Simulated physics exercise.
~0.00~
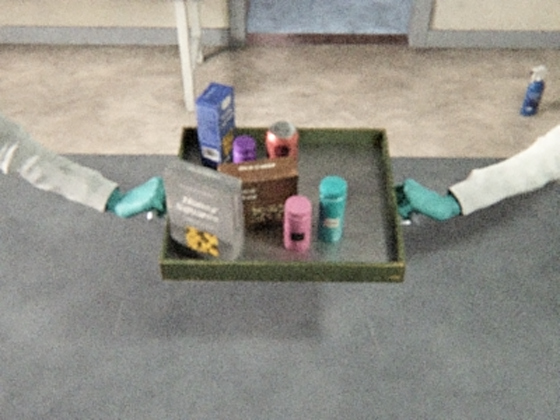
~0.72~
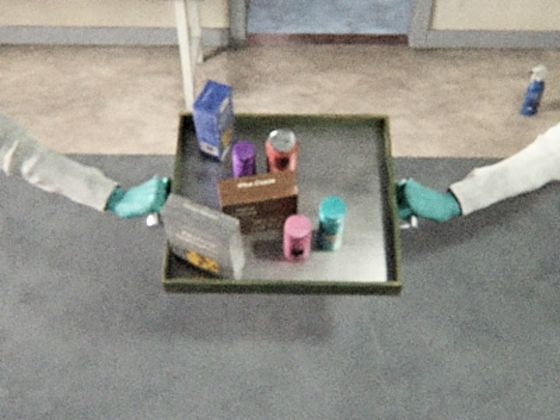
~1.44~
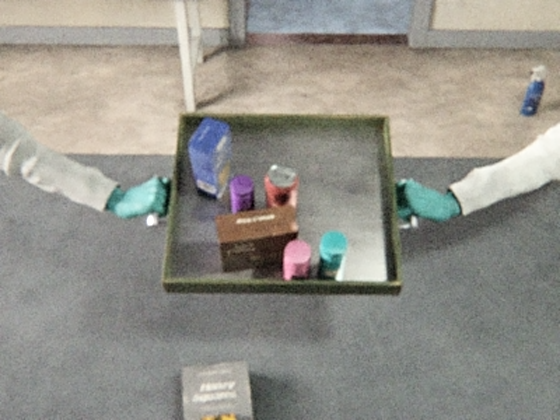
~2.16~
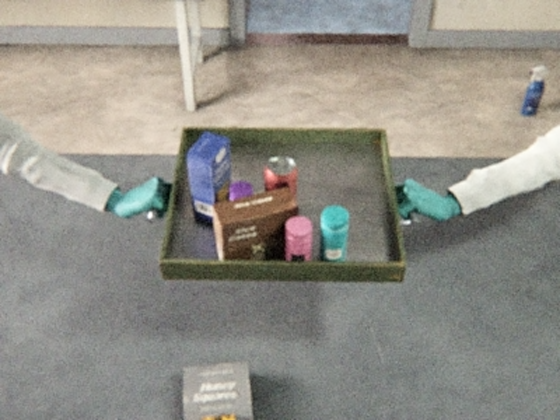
A serving tray held by two gloved hands, one on each side, starts out level with a grey packet, a brown packet, a blue carton, a red can and three shakers standing on it. Its near edge tips down, and the items begin to lean. The grey packet leaves the tray and lands on the floor below, while the brown packet, blue carton and other items slide toward the near rim. The hands then bring the tray back to level. The remaining items stand upright, closer to the near side, and the grey packet lies on the floor.
